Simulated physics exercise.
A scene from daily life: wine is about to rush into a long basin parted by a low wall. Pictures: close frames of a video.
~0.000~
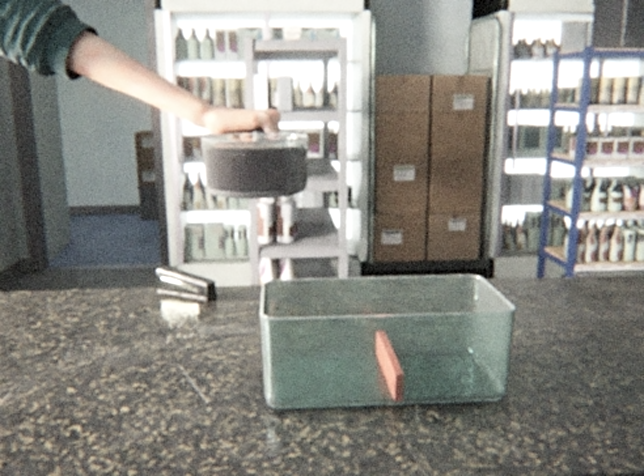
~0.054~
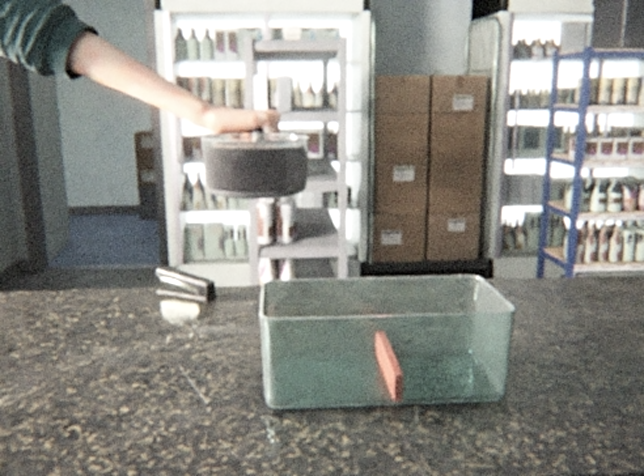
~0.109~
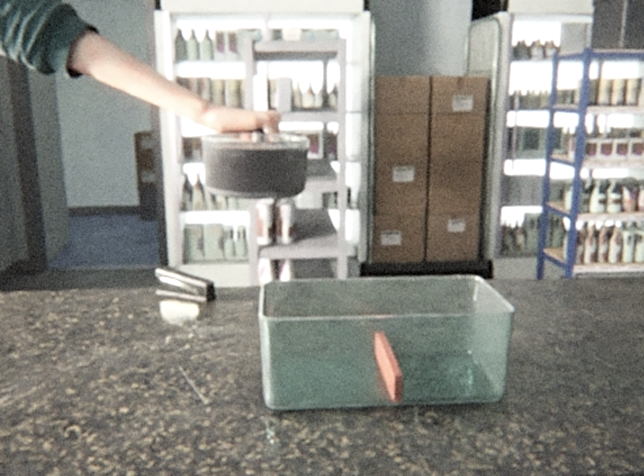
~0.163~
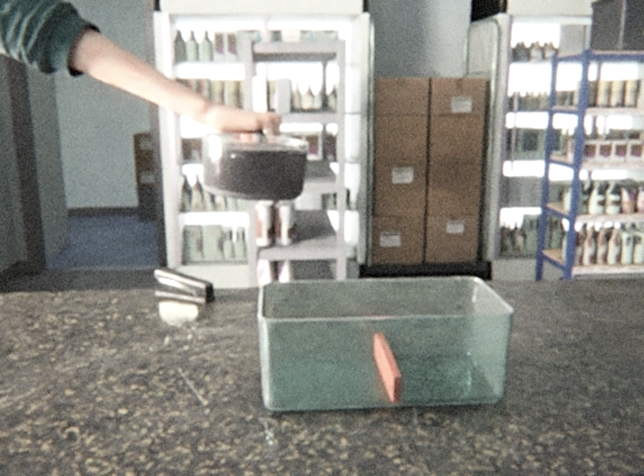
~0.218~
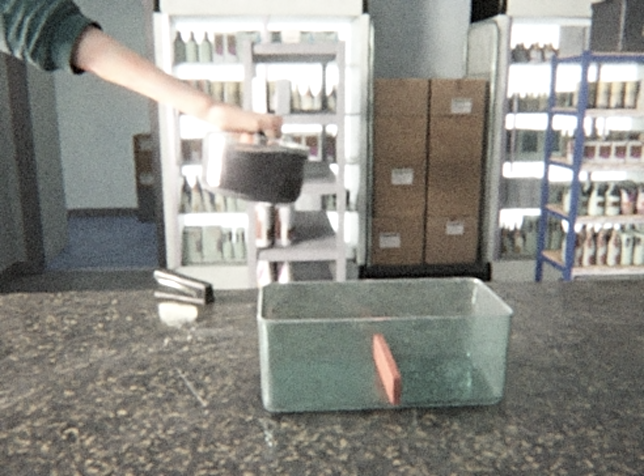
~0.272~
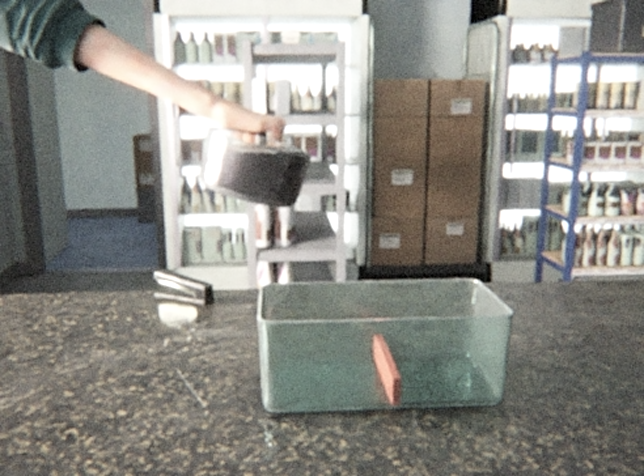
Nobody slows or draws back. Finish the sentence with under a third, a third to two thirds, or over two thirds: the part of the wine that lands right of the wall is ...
It is under a third.
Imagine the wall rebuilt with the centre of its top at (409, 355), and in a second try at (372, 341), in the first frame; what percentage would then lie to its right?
Record: Case 1 near 10 %, case 2 near 45 %.
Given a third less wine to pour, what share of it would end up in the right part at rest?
It works out near 5 percent.
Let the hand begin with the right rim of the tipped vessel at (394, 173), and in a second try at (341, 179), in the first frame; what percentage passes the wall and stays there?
It comes out at around 95 percent and then around 55 percent.
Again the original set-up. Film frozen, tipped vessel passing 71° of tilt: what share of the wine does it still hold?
Amount still in: Approx. 45 %.
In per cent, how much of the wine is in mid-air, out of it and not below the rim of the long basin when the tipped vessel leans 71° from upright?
Near 40 in a hundred.
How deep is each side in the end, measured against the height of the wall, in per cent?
The left reads 60 in a hundred and the right 10 in a hundred.
Then, 0.67 s in, the tilt is 71° and 47 per cent is still to pour, 14 is left of the wall and 0 right of it.
Then, 0.96 s in, the tilt is 102° and 8 per cent is still to pour, 67 is left of the wall and 13 right of it.
Then, 1.26 s in, the tilt is 106° and 0 per cent is still to pour, 82 is left of the wall and 15 right of it.
Then, 1.59 s in, the tilt is 106° and 0 per cent is still to pour, 82 is left of the wall and 17 right of it.
Finally, 82 per cent lies left of the wall, 16 right of it and 2 outside.
